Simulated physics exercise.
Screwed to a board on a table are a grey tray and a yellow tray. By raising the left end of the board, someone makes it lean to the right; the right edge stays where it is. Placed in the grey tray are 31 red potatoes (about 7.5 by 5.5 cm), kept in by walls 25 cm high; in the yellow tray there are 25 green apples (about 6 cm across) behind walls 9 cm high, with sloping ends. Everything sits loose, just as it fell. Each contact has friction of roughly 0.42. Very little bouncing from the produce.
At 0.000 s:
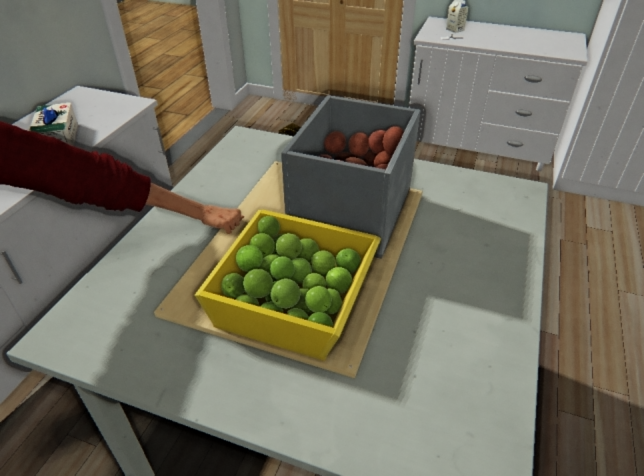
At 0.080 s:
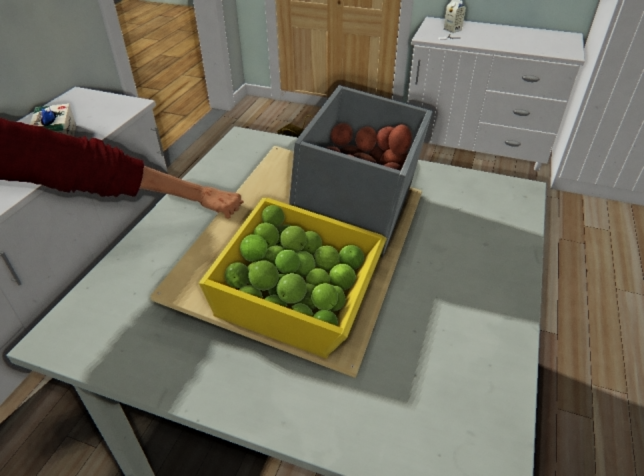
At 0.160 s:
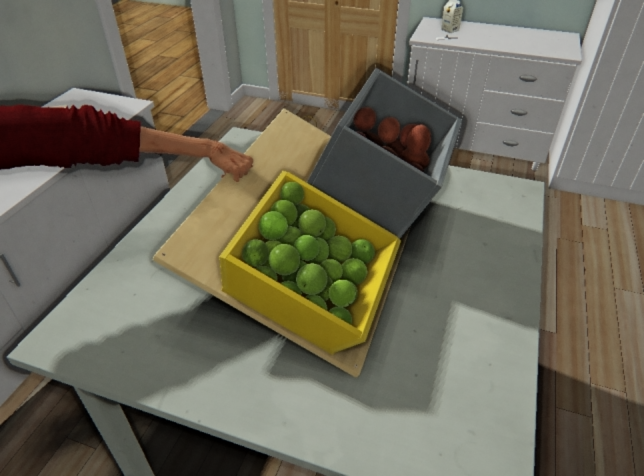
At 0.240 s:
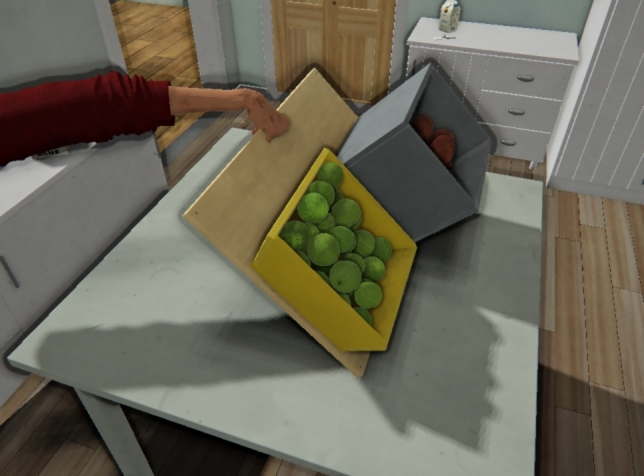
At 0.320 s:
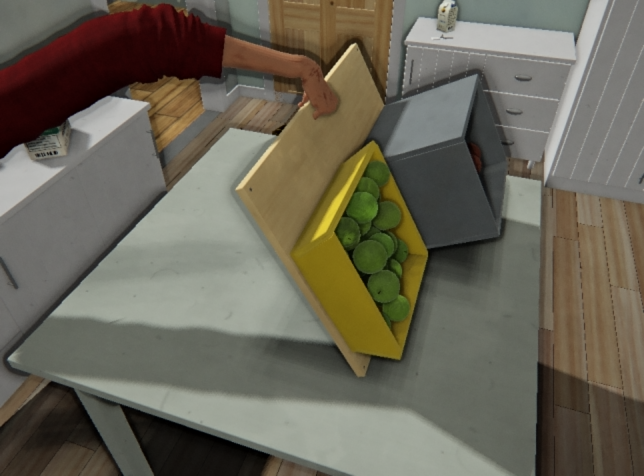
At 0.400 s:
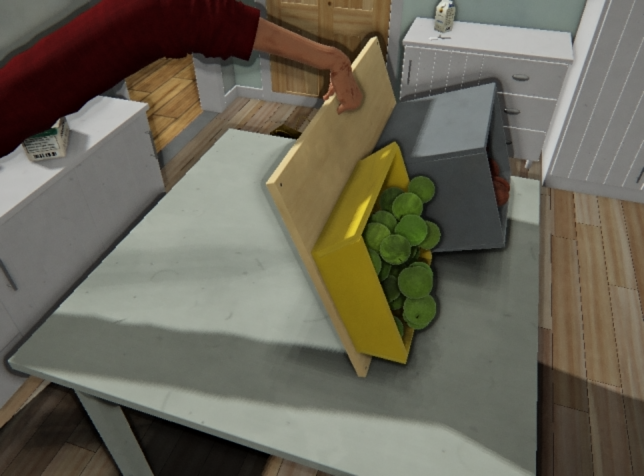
Board with yellow and grey trays of produce tilting steeply right as a hand lifts its left end, green fruit spilling out.
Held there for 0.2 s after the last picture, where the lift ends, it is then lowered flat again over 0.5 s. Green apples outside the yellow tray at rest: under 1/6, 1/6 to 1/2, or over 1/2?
The spill is larger than half.
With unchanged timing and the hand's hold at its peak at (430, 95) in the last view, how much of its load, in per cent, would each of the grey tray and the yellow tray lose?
Grey tray 70 %, yellow tray 100 %.
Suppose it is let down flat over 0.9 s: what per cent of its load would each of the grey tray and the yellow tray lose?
Well, that would cost the grey tray 10 per cent and the yellow tray 80 per cent.
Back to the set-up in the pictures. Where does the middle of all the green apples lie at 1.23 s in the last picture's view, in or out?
They're centred near (506, 360).
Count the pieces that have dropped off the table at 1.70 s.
Estimated tally of pieces: Close to 14.
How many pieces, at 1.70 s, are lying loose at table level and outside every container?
I'd put it at close to 12.
After 0.61 s, tilt 69°; the grey tray is down by 4 of 31 and the yellow tray is down by 16 of 25.
After 0.87 s, tilt 30°; the grey tray is down by 7 of 31 and the yellow tray is down by 19 of 25.
After 1.23 s, tilt 0°; the grey tray is down by 7 of 31 and the yellow tray is down by 20 of 25.
When it is over (at 1.70 s), the grey tray is down by 7 of 31 and the yellow tray is down by 20 of 25. Asked share, 20 of 25, 80 per cent.
